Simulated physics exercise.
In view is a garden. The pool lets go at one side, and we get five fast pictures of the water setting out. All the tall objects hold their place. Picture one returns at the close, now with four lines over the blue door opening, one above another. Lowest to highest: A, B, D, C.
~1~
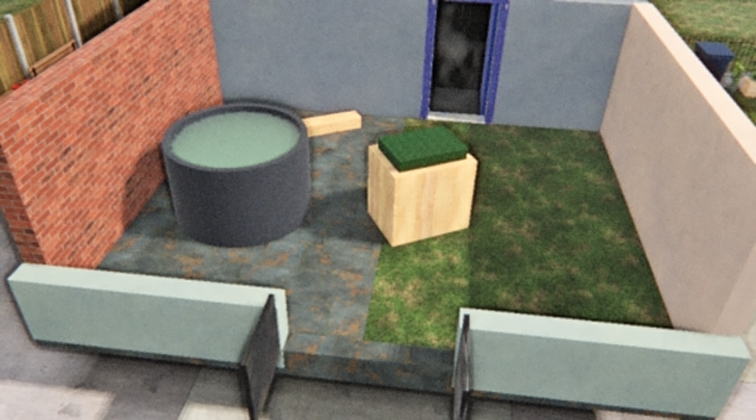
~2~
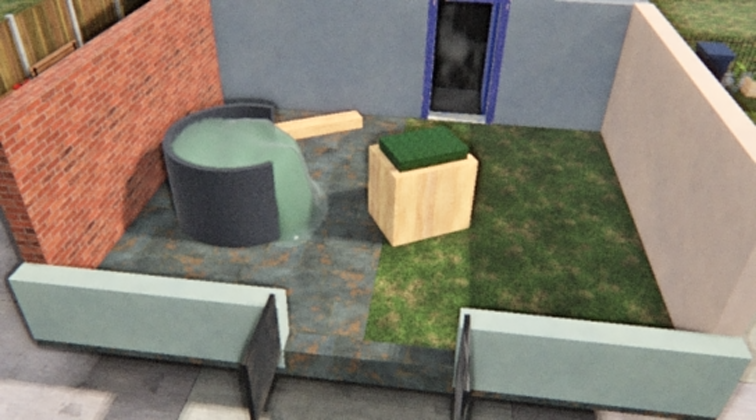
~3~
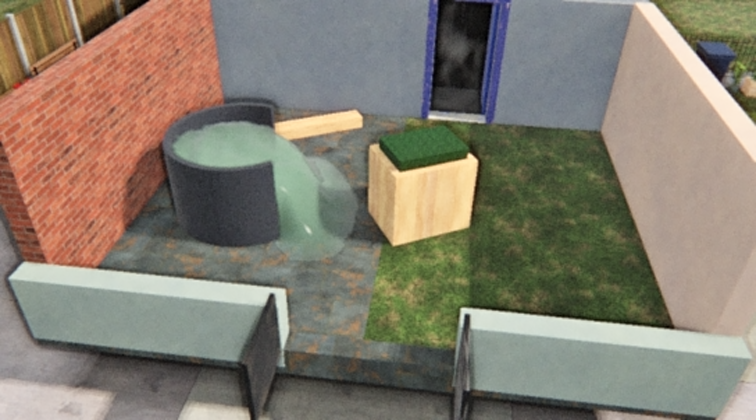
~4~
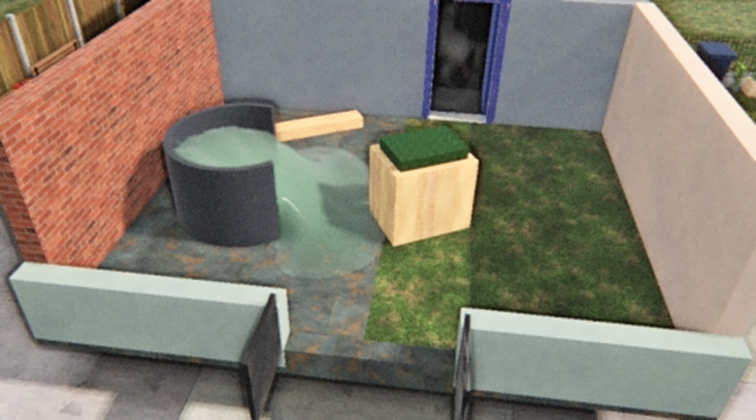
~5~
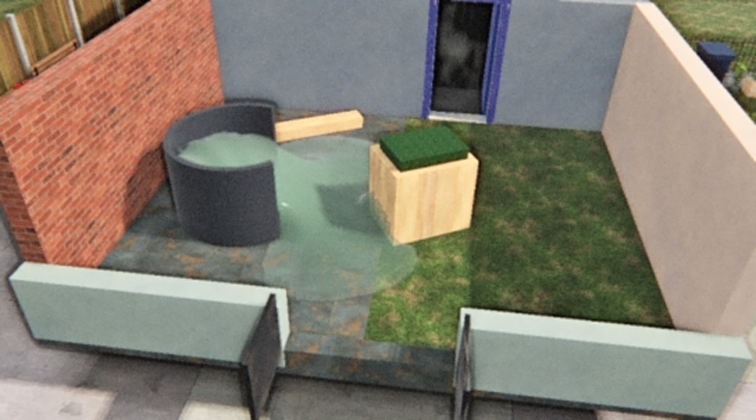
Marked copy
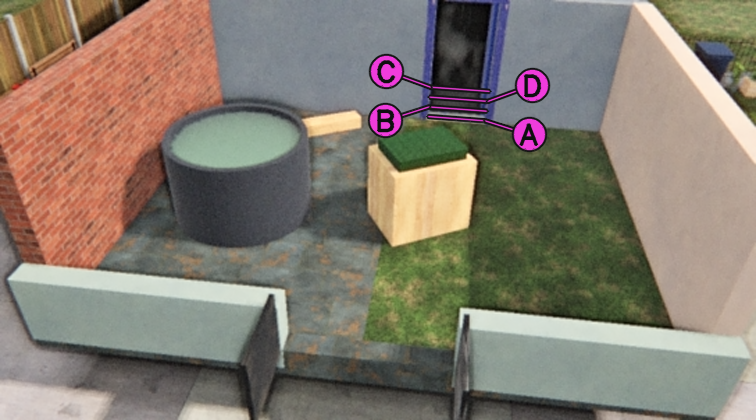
In the video, part of a round dark pool's wall disappears in a walled garden, and greenish water pours out through the gap, spreading across the paving toward the gate and around the wooden planter onto the grass edge.
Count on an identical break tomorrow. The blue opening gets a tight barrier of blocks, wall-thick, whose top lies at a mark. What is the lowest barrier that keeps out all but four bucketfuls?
The answer is line B.
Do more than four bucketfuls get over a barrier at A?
Yes, it does.
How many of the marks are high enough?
Three of the four.
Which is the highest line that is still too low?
That is line A.
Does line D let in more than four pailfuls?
No, not at all.
In magenta, A at (456, 118); B at (457, 109); C at (459, 89); D at (458, 99); from the bottom up A, B, D, C.
With A, about 14 bucketfuls get in.
With B, a splash gets over, under a bucket.
With C, nothing gets over.
With D, nothing gets over.
